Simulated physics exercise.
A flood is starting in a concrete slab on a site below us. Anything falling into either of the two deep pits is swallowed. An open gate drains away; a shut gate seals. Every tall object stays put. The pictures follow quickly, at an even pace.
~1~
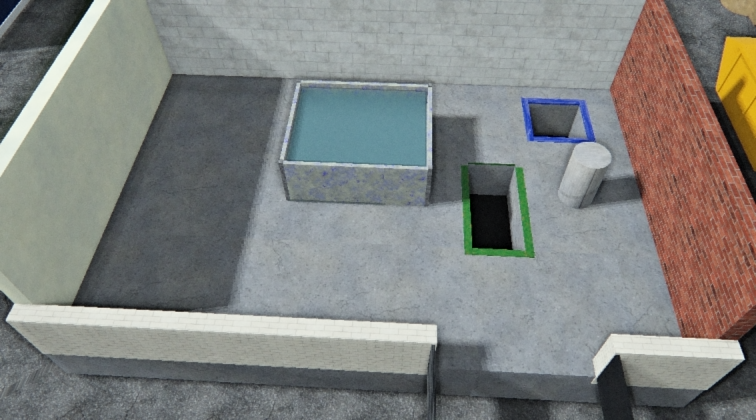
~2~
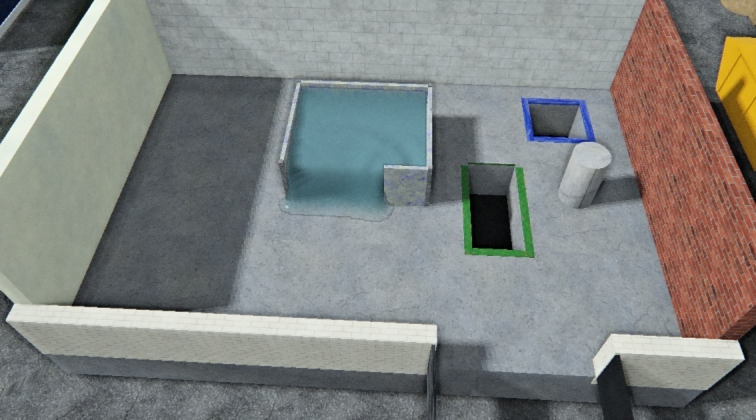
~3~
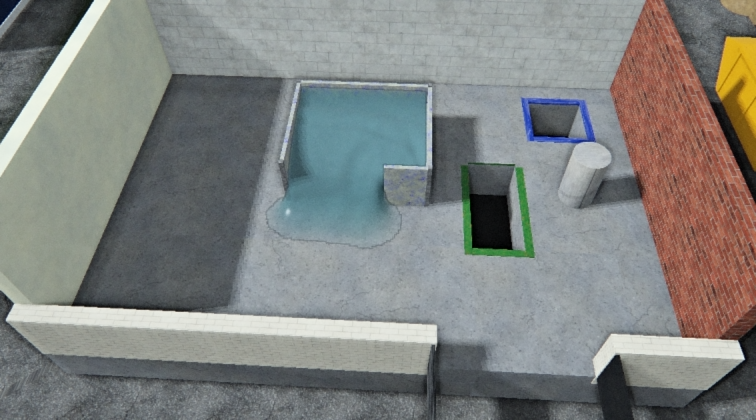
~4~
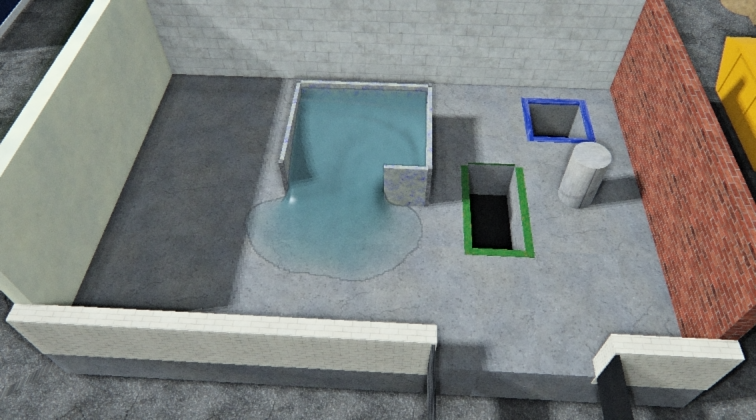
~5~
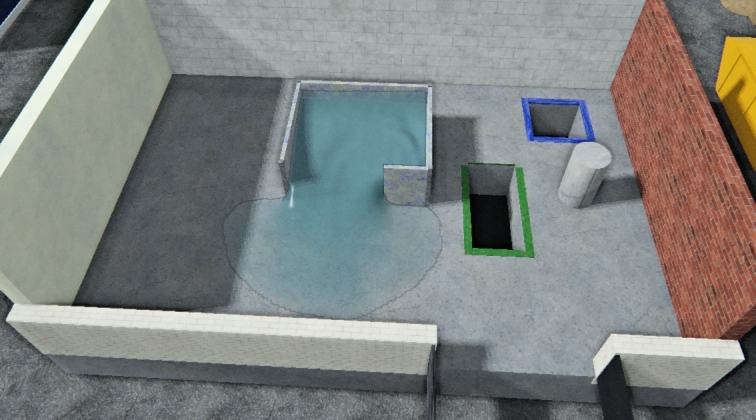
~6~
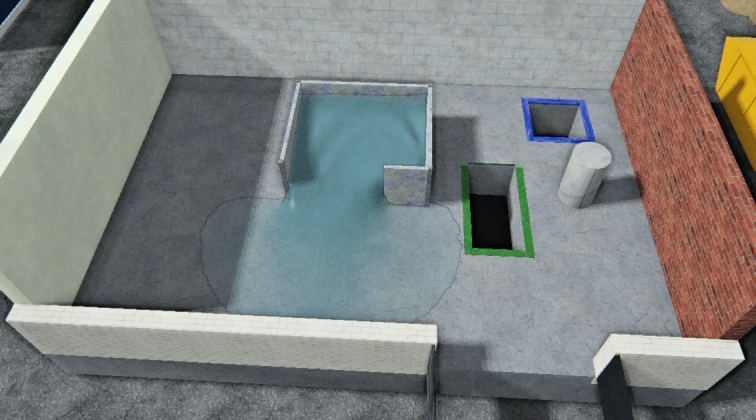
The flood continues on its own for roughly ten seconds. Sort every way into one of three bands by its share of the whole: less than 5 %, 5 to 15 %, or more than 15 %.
Bands: The gate - 5 to 15 %; the green pit - 5 to 15 %; the blue pit - 5 to 15 %.
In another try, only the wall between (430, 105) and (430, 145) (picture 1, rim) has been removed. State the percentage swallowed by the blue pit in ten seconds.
Roughly 25 per cent goes to the blue pit.
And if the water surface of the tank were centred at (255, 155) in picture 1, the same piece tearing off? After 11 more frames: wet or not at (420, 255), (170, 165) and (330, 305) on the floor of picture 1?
So, first one got wet, second one got wet, third one got wet.
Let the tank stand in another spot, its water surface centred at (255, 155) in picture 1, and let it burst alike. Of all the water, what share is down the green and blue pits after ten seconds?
So green takes 15 % and blue takes 10 %.
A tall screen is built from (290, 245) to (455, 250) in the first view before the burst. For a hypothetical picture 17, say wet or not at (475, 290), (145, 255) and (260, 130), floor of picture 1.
As the points were listed, they come out free from flooding, taken by the flood, and finally free from flooding.
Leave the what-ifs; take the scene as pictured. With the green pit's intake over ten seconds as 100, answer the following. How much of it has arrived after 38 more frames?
Share by then: About 40 in a hundred.
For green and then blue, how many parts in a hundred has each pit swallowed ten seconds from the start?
6 and 8 per cent respectively.
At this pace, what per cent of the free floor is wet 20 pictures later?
That works out at 55 %.
A moment on, water covers 25 % of the floor; the gate 0 %, the green pit 0 %, the blue pit 0 %.
Next, water covers 30 % of the floor; the gate 2 %, the green pit 0 %, the blue pit 0 %.
Then, water covers 55 % of the floor; the gate 5 %, the green pit 1 %, the blue pit 0 %.
Later, water covers 80 % of the floor; the gate 9 %, the green pit 3 %, the blue pit 1 %.
In the end, water covers 95 % of the floor; the gate 12 %, the green pit 7 %, the blue pit 8 %.
